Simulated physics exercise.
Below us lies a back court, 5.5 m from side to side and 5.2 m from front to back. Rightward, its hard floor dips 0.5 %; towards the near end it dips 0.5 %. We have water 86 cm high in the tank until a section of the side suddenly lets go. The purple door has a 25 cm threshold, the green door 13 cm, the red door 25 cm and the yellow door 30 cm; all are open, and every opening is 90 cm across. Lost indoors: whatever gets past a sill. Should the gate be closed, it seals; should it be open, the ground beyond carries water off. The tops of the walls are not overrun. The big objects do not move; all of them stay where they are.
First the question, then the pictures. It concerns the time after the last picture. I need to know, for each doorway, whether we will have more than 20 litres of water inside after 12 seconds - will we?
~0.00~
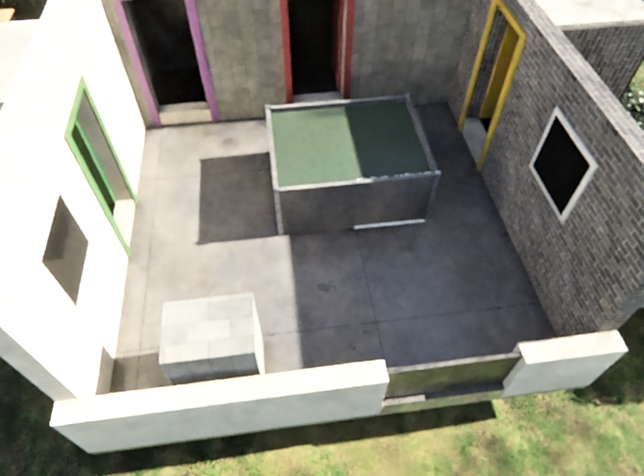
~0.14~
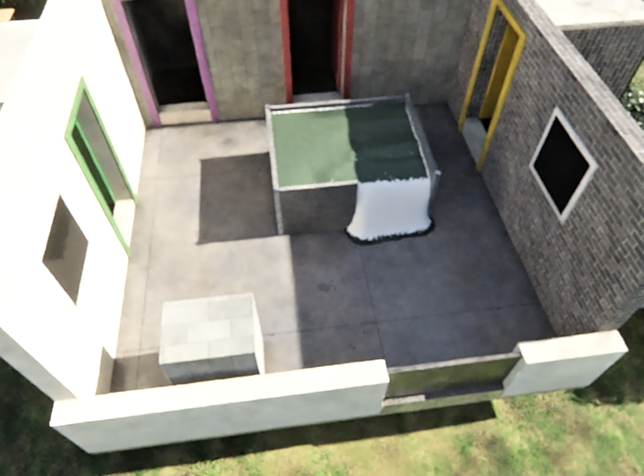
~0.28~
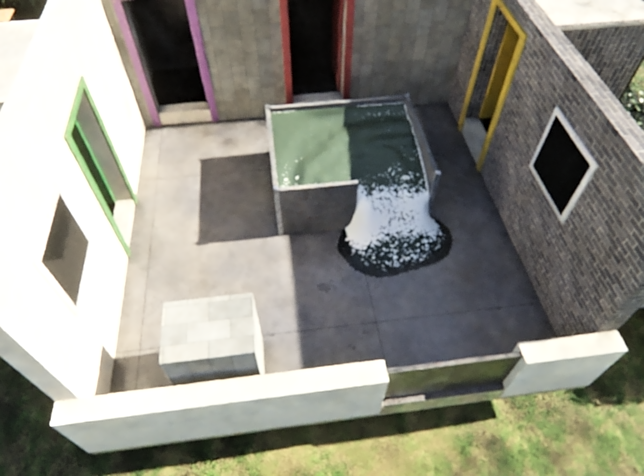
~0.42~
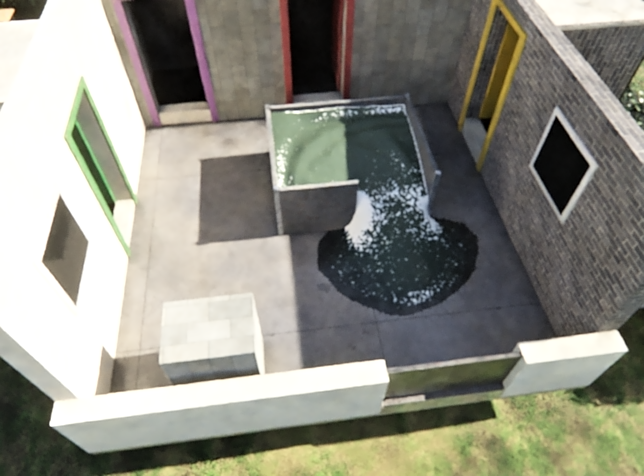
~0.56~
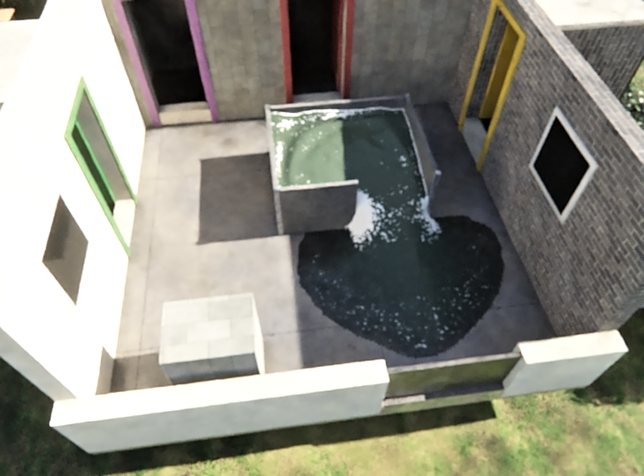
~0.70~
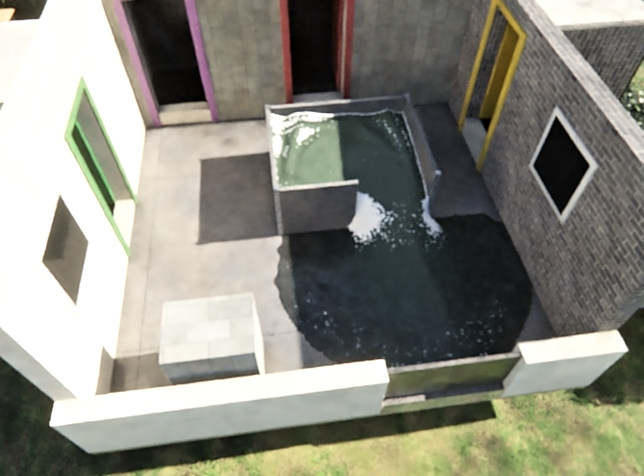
Here is how it goes: The purple door, no, not that much; the green door, no, not that much; the red door, no, not that much; the yellow door, no, not that much.
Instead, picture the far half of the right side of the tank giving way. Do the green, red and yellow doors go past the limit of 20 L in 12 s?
Green: Within the limit; red: Within the limit; yellow: Exceeding the limit.
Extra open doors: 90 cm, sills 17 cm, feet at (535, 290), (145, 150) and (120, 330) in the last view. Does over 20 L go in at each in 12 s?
The first one exceeds it, the second one doesn't reach it, and the third one doesn't reach it.
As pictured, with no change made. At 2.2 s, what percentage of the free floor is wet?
Around 35 per cent.
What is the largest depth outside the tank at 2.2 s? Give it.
Up to near 46 cm.
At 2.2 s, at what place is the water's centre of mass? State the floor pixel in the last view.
(380, 248).
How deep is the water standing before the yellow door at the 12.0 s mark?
I'd put it at around 16.5 cm deep.
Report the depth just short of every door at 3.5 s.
Centimetres: Purple 0 / green 1 / red 0 / yellow 5.
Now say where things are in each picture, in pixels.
In the first picture, the tank at (347, 143) is whole and still, 86 cm deep.
In the second picture, water pours out at (391, 208) and has run 0.6 m, to (430, 221); typically 11 cm deep outside, 86 cm at the tank's back.
In the third picture, water pours out at (391, 209) and has run 1.0 m, to (365, 268); typically 13 cm deep outside, 85 cm at the tank's back.
In the fourth picture, the front is at (402, 310), 1.5 m from the gap at (391, 211); 2.5 m2 of floor is under water; 79 cm left at the back of the tank.
In the fifth picture, water pours out at (391, 210) and has run 2.1 m, to (432, 350); typically 6 cm deep outside, 72 cm at the tank's back.
In the sixth picture, the front is at a hidden place, 2.6 m from the gap at (391, 210); 6.6 m2 of floor is under water; 75 cm left at the back of the tank.
After 1.4 s water covers 30 % of the floor and is deepest (64 cm) near (558, 362); purple door not reached, green door not reached, red door not reached, yellow door not reached.
After 2.2 s water covers 35 % of the floor and is deepest (46 cm) near (430, 379); purple door not reached, green door not reached, red door not reached, yellow door not reached.
After 3.5 s water covers 70 % of the floor and is deepest (38 cm) near (279, 383); purple door not reached, green door 1 cm at the sill, 0 L in, red door not reached, yellow door 5 cm at the sill, 0 L in.
After 7.0 s water covers 95 % of the floor and is deepest (20 cm) near (292, 147); purple door 15 cm at the sill, 0 L in, green door 14 cm at the sill, 0 L in, red door 10 cm at the sill, 0 L in, yellow door 13 cm at the sill, 0 L in.
After 12.0 s water covers 95 % of the floor and is deepest (18 cm) near (173, 382); purple door 12 cm at the sill, 0 L in, green door 9 cm at the sill, 6 L in, red door 15 cm at the sill, 0 L in, yellow door 16 cm at the sill, 0 L in.
